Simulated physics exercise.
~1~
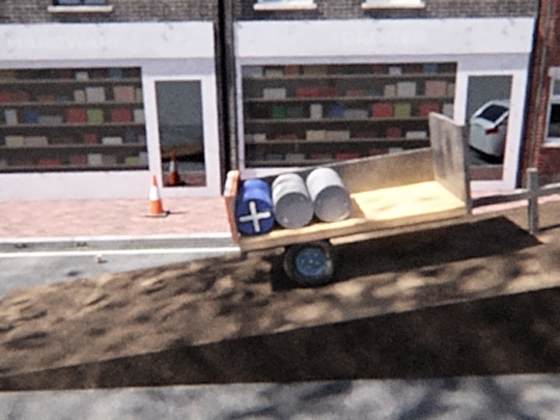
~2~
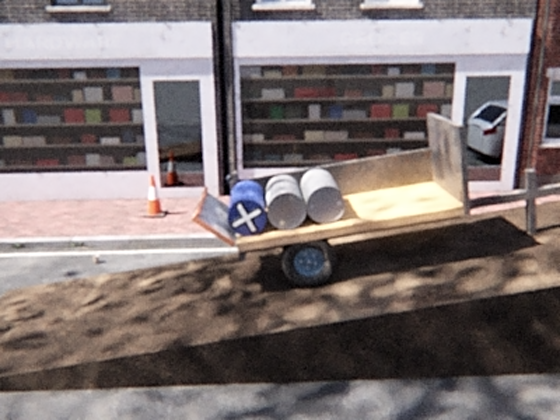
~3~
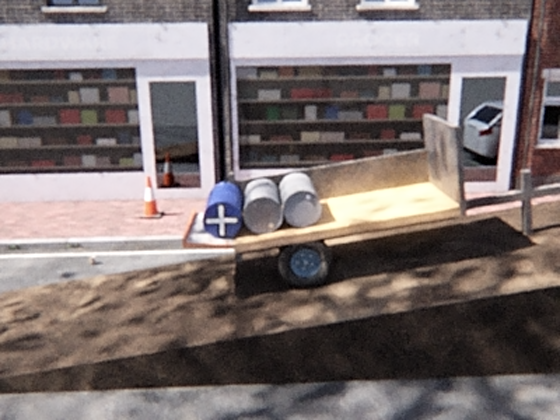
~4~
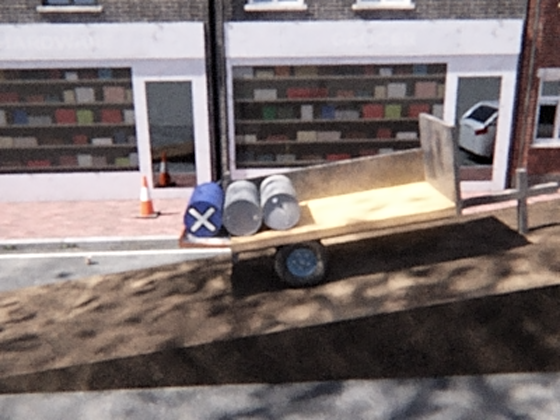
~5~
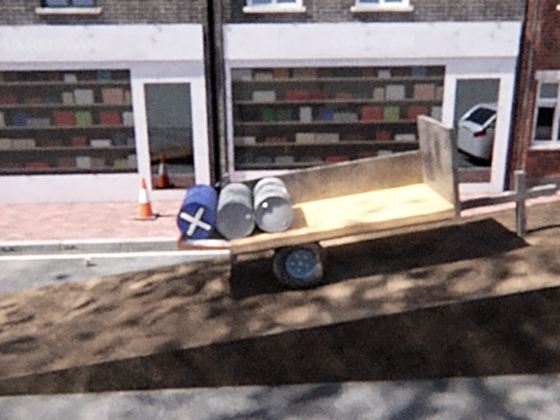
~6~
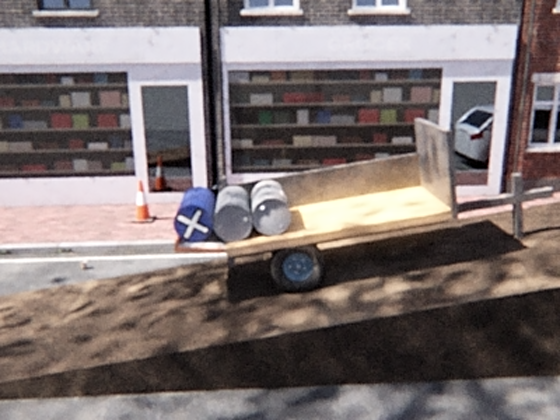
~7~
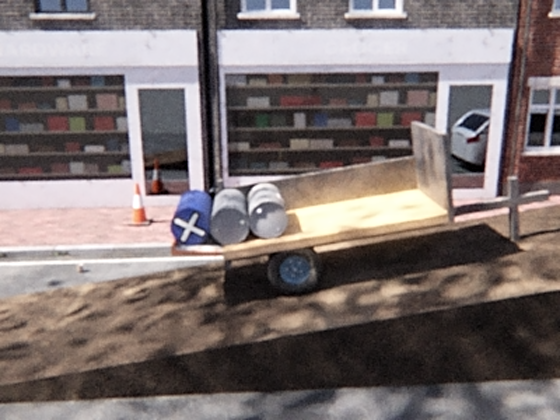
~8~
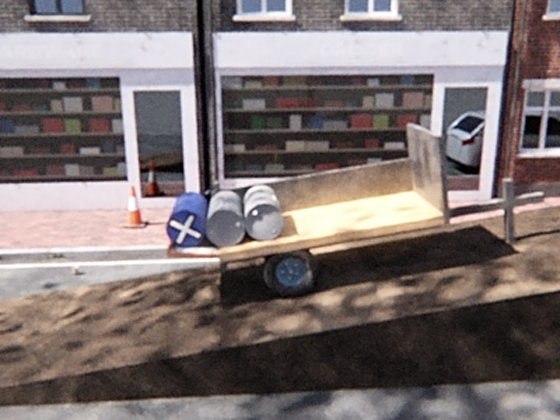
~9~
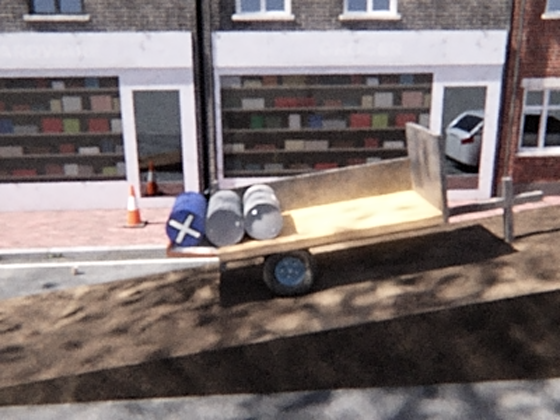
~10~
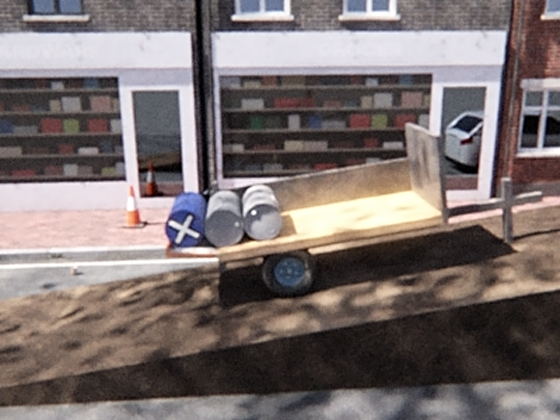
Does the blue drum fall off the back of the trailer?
No, the blue drum rolls left onto the lowered tailgate and stays there.
